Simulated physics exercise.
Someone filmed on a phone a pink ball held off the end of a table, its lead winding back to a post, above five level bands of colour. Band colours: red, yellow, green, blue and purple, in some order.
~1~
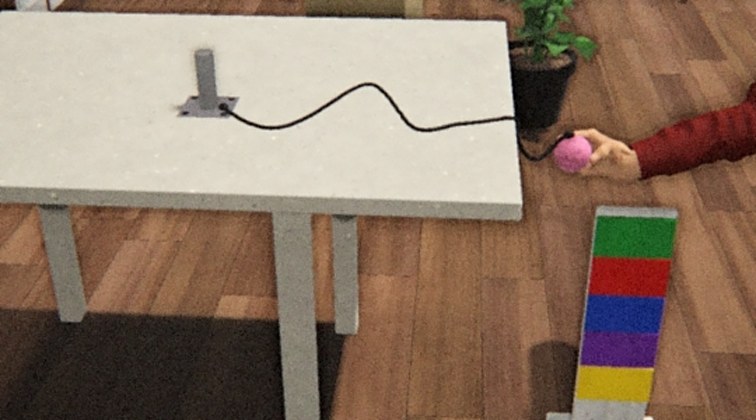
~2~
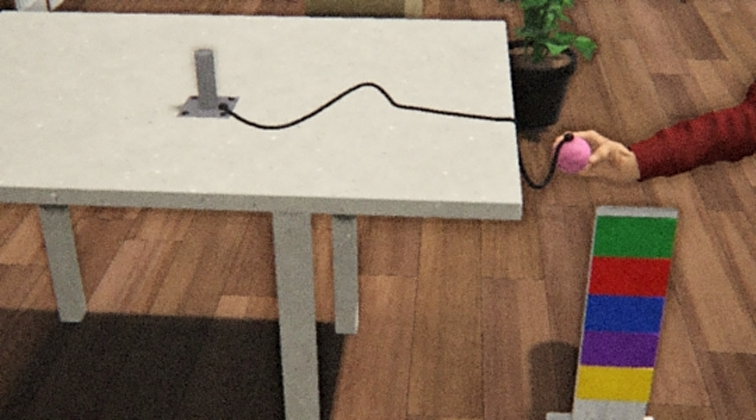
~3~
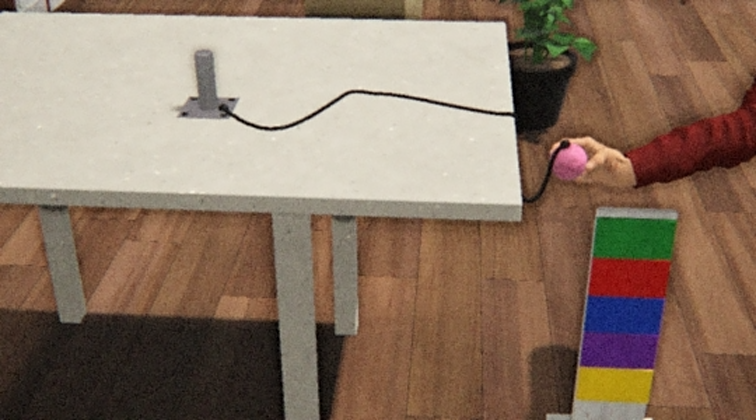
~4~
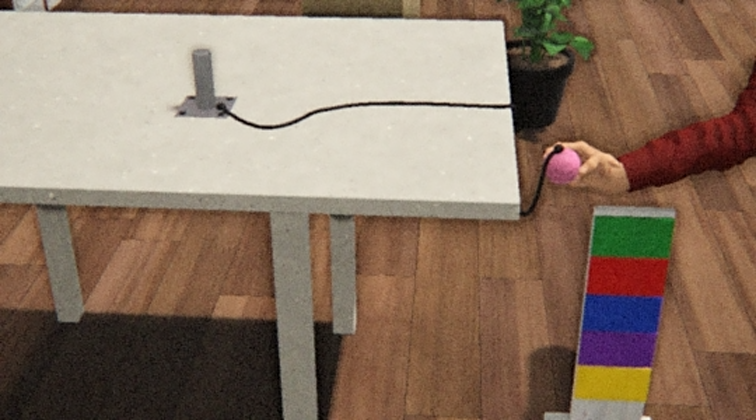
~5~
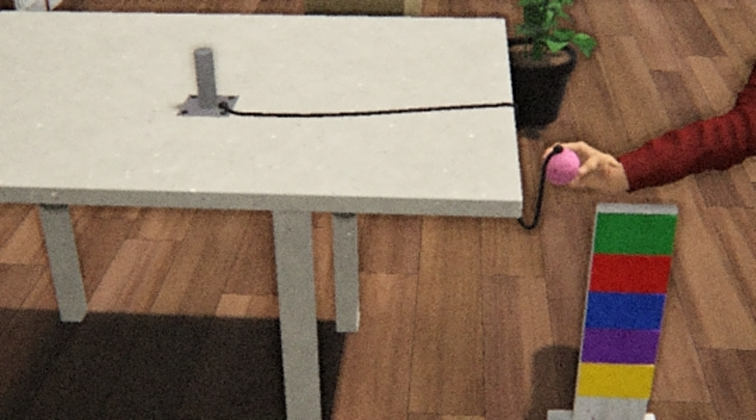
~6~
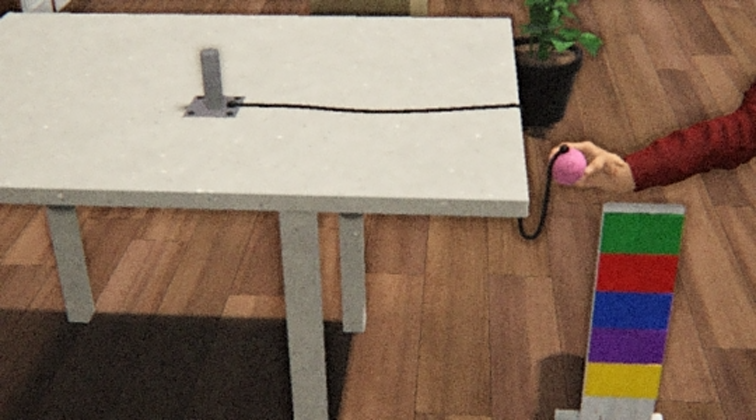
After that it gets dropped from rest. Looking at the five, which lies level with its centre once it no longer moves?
The purple one lies level with its centre.
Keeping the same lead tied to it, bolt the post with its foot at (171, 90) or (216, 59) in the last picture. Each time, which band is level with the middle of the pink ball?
First try: Blue; second try: Blue.
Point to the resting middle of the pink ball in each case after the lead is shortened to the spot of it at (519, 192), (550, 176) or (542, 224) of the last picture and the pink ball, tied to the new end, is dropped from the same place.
Approximate pixels, cut by cut: (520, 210); (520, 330); (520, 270).
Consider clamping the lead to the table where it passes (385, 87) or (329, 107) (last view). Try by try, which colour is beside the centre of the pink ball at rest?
Taking the two tries in turn, you'd get red and then blue.
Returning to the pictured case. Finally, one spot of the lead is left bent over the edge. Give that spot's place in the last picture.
It sits at about (519, 112).
Early on, ball near (469, 314); level with blue.
Midway, ball near (524, 338); level with purple.
Finally, ball near (508, 339); level with purple. At purple.
